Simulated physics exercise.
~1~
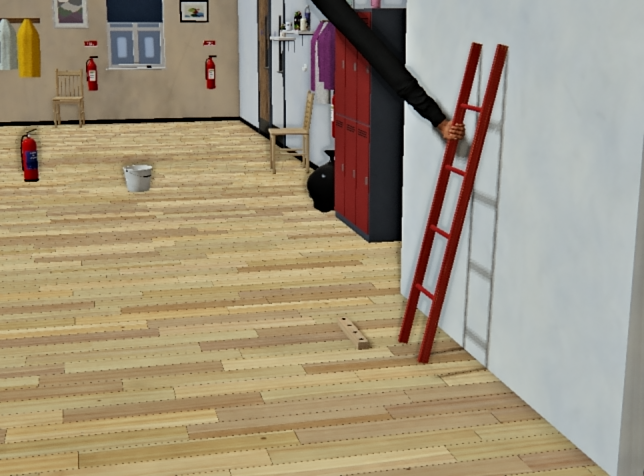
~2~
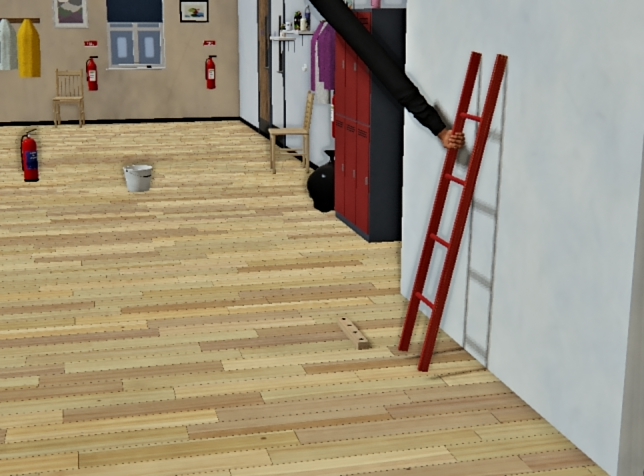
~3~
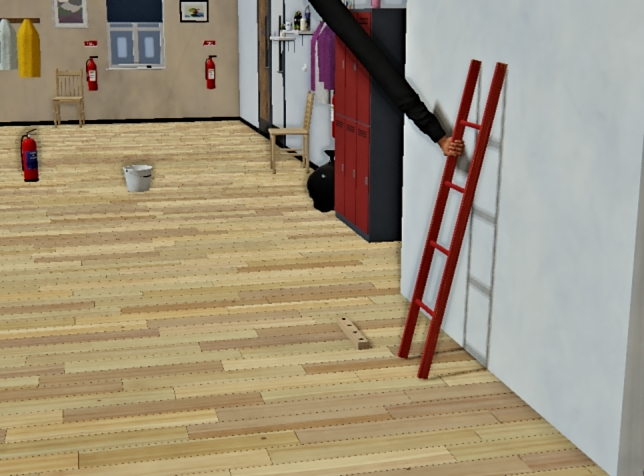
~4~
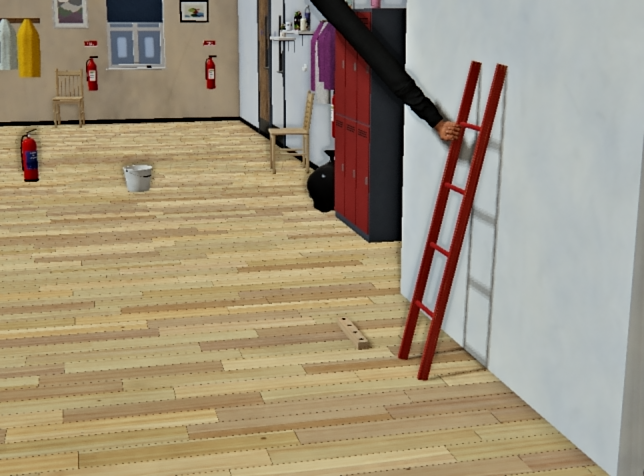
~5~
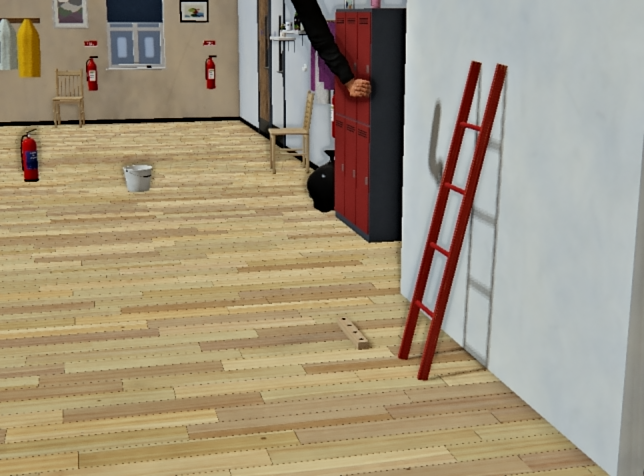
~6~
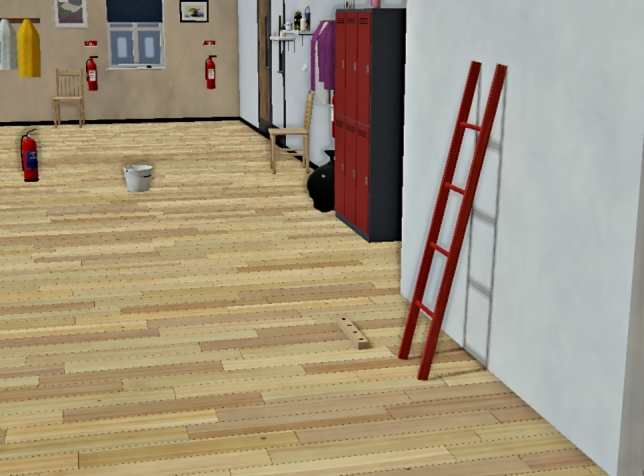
In the video, a dark-sleeved arm holds a red ladder against a pale wall in a wood-floored room, lowering it slightly near a small batten on the floor. The hand lets go and withdraws out of view, and the ladder stays leaning against the wall.
